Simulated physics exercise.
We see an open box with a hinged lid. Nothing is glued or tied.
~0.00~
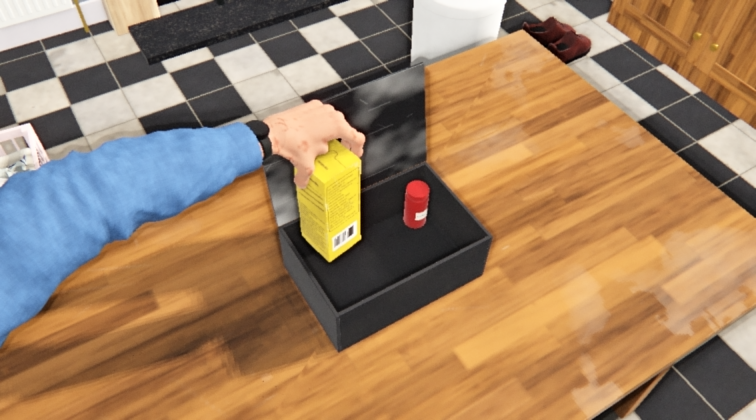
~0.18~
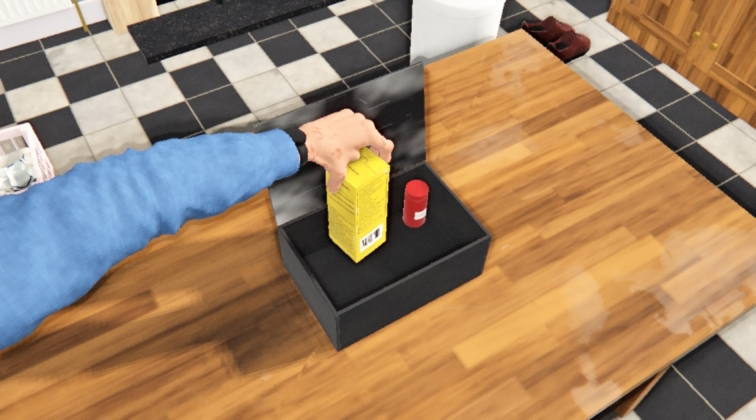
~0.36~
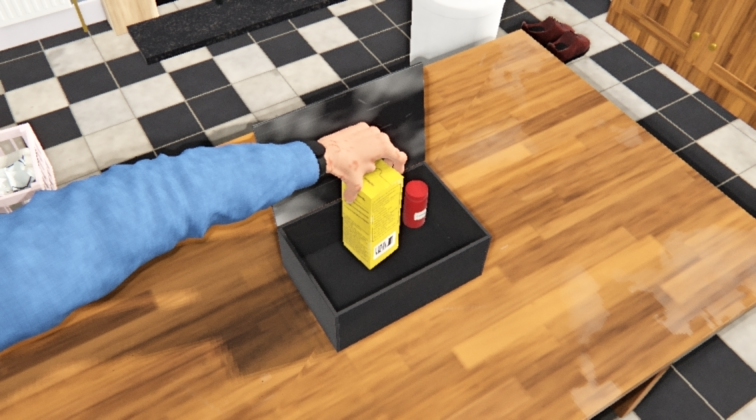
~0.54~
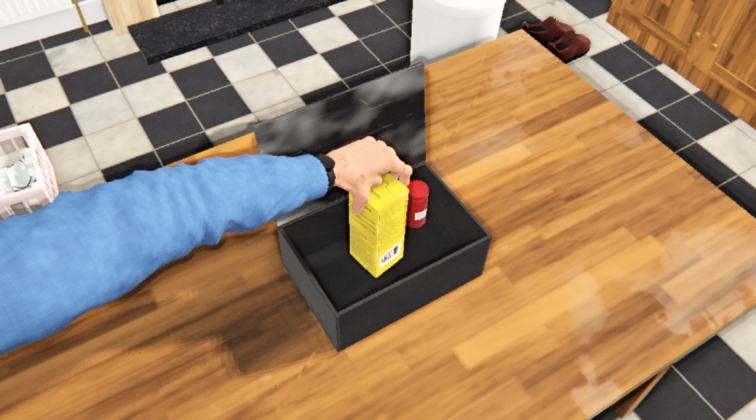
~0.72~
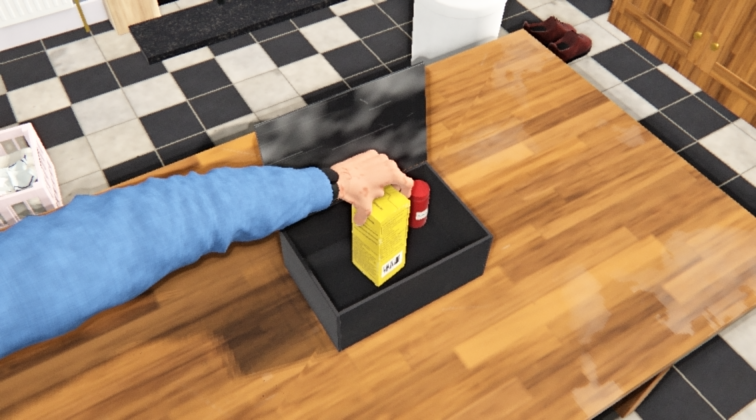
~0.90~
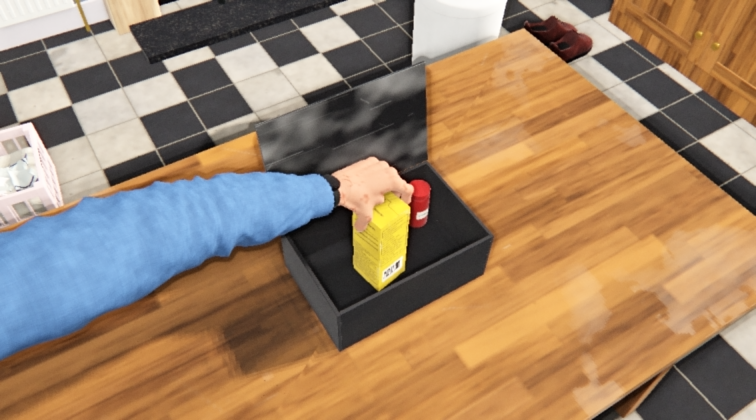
A hand moves a yellow carton rightward and lowers it beside a red shaker in an open box.
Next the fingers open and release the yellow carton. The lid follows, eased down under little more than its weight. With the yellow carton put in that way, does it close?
In the end the lid stays ajar.
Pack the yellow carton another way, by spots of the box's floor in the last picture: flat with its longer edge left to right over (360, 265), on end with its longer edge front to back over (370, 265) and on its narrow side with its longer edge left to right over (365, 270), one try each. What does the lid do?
In the first case it sits on the rim; in the second case it is held up; in the third case it sits on the rim.
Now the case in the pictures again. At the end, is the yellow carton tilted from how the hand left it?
It stays as placed.
By 2.10 s, lid starting down.
By 2.40 s, lid 67° above the rim.
When it is over (3.2 s), lid 51° above the rim; both as before. End places, in pixels of the last picture, yellow carton near (380, 240).
